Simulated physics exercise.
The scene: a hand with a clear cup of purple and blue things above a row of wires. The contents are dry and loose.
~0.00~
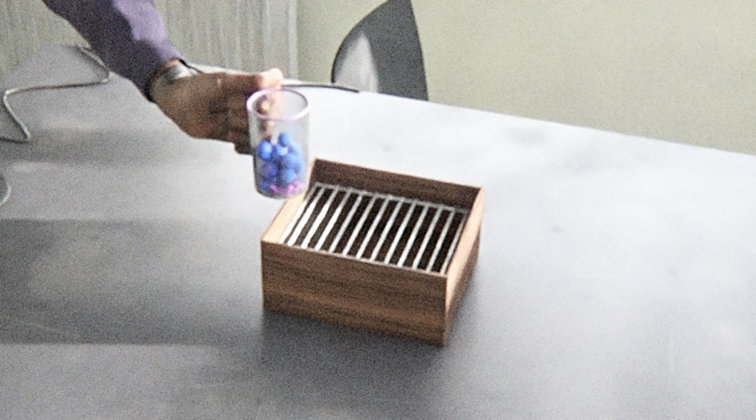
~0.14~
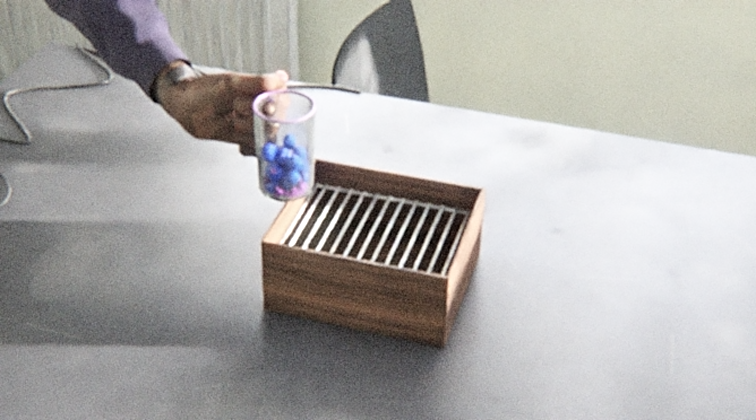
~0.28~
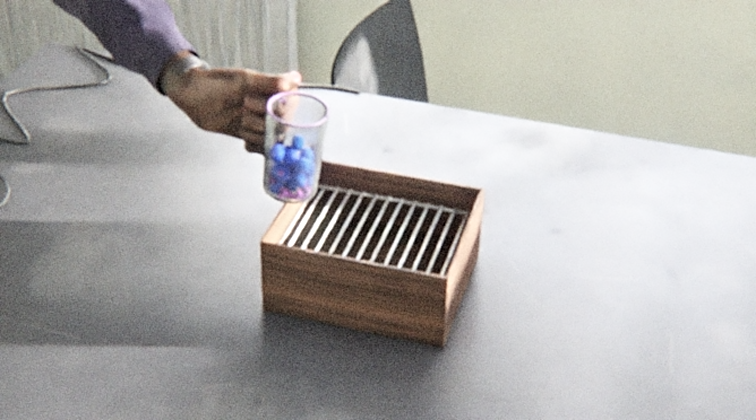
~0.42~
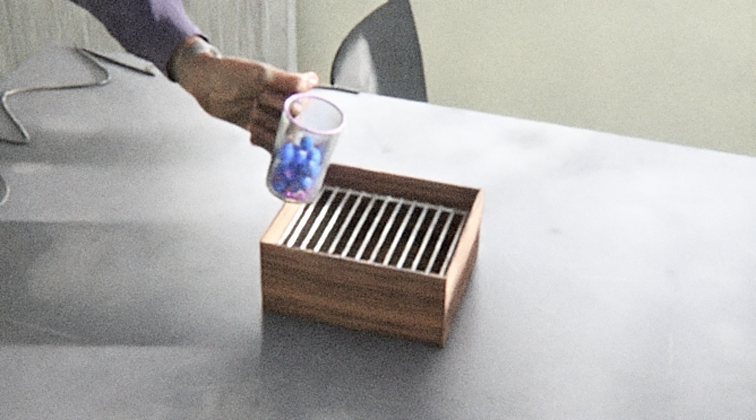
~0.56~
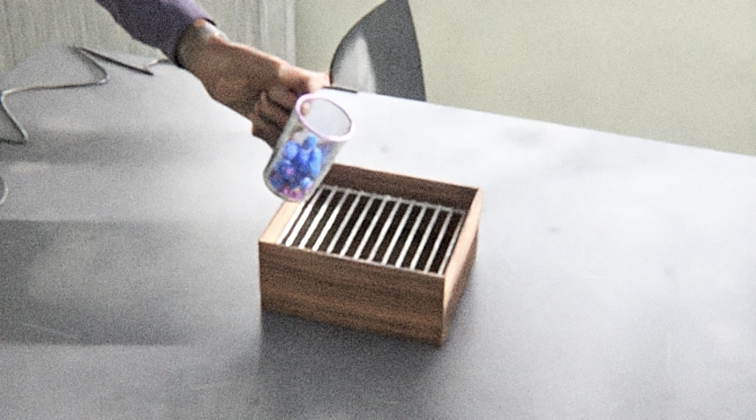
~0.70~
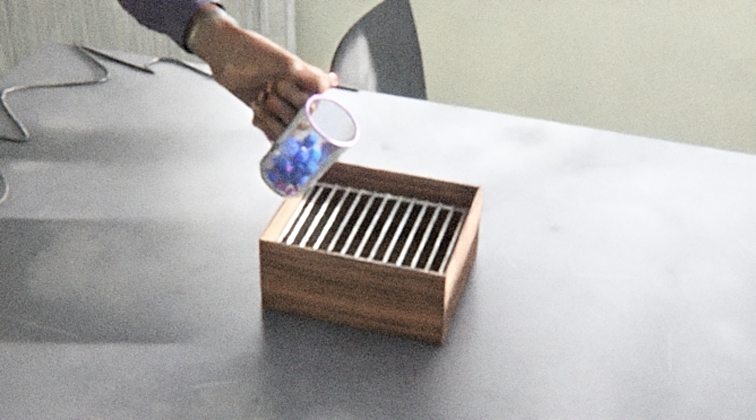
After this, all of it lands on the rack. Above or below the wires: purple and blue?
The purple pieces drop through; the blue pieces stay on top.
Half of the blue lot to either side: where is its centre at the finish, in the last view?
Roughly at (371, 239).
After 1.27 s, purple ones, all in the cup; blue ones, all in the cup.
After 1.77 s, purple ones, all in the cup; blue ones, most in the cup, about a quarter on or over the wires.
After 2.20 s, purple ones, a stray few in the cup, about a third on or over the wires, about half under the rack; blue ones, all on or over the wires.
At rest (3.1 s), purple ones, all under the rack; blue ones, all on the wires, none under the rack.
